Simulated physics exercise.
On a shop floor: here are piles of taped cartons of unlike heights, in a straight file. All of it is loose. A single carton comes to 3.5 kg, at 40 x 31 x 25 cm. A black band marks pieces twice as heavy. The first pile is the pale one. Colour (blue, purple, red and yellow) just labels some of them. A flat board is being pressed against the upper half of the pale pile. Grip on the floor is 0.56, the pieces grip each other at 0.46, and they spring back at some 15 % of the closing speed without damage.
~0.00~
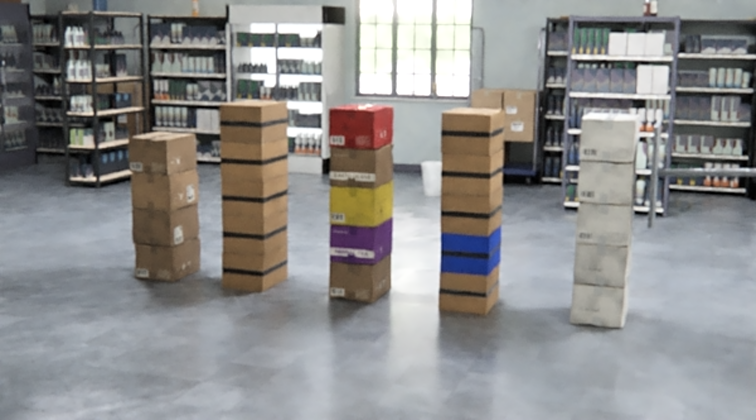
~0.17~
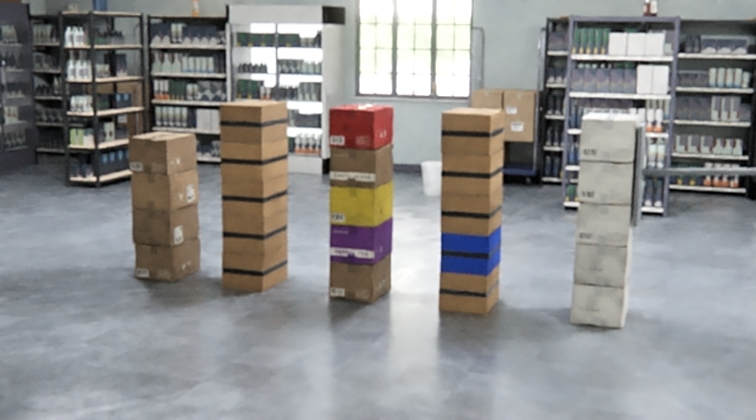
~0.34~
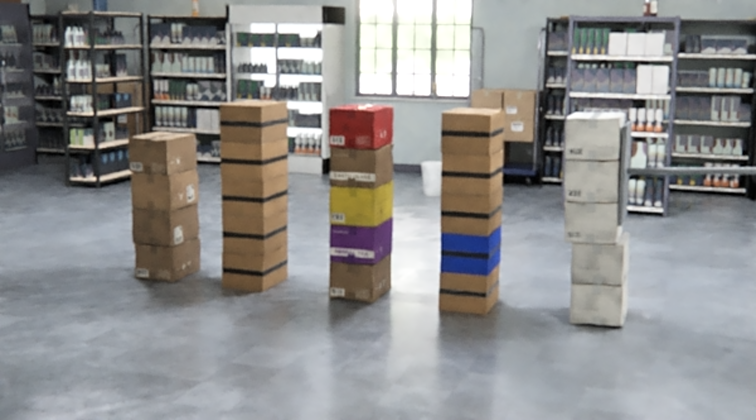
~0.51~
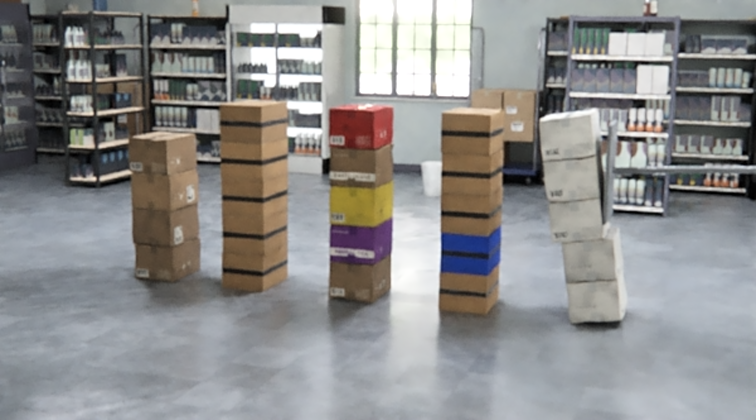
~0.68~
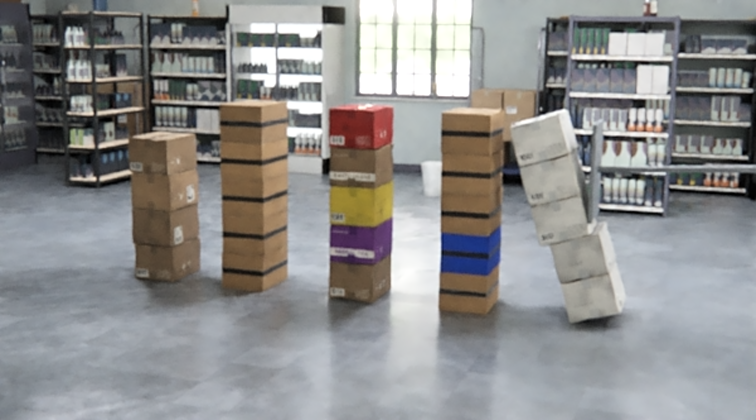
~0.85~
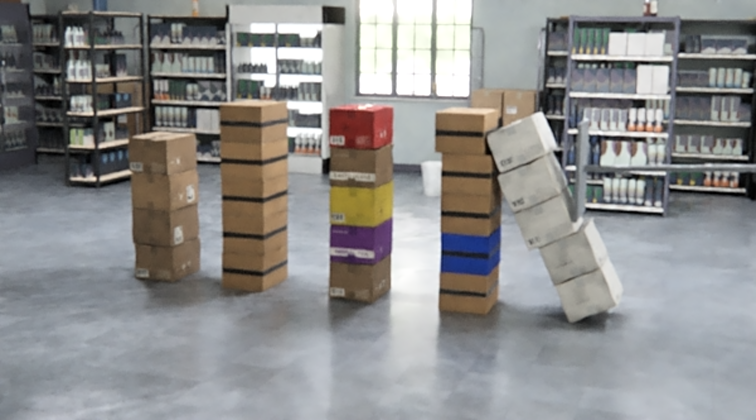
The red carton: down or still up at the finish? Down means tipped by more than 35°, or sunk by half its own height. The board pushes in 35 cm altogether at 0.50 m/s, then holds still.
It stays up.
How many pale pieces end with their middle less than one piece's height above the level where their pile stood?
1 of them.
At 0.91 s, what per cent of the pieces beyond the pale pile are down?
By then 0 per cent.
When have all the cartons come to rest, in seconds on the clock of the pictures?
Near 2.0 s.
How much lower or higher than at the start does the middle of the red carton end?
It ends some 0 cm lower.
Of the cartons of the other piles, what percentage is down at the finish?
About 0 per cent.
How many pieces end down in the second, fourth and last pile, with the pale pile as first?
Pieces: Second 0, fourth 0, last 0.
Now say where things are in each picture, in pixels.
In the first picture (places mark the middle of the side facing us), board (654, 164) 10 cm short; red carton (351, 129); purple carton (352, 245); yellow carton (352, 207); the rest undisturbed.
In the second picture, board (638, 164) 15 mm short; red carton (351, 129).
In the third picture, board (623, 163) 7 cm in; red carton (351, 129).
In the fourth picture, board (608, 162) 15 cm in, top of the pale pile leaning 9°; red carton (351, 129); the rest undisturbed.
In the fifth picture, board (593, 161) 24 cm in, top of the pale pile leaning 18°; red carton (351, 129); the rest undisturbed.
In the sixth picture, board (578, 160) 33 cm in, top of the pale pile leaning 25°; red carton (351, 129); blue carton (464, 255); purple carton (352, 245); one has shifted.
After 0.91 s, 0 of the pale pile down; none of the 19 other cartons down, 1 disturbed; red carton unmoved.
At rest (2.0 s), 0 of the pale pile down; none of the 19 other cartons down, 1 disturbed; red carton unmoved; blue carton unmoved; yellow carton unmoved. As the last picture would show them, middles, red carton near (362, 126), blue carton near (471, 248).
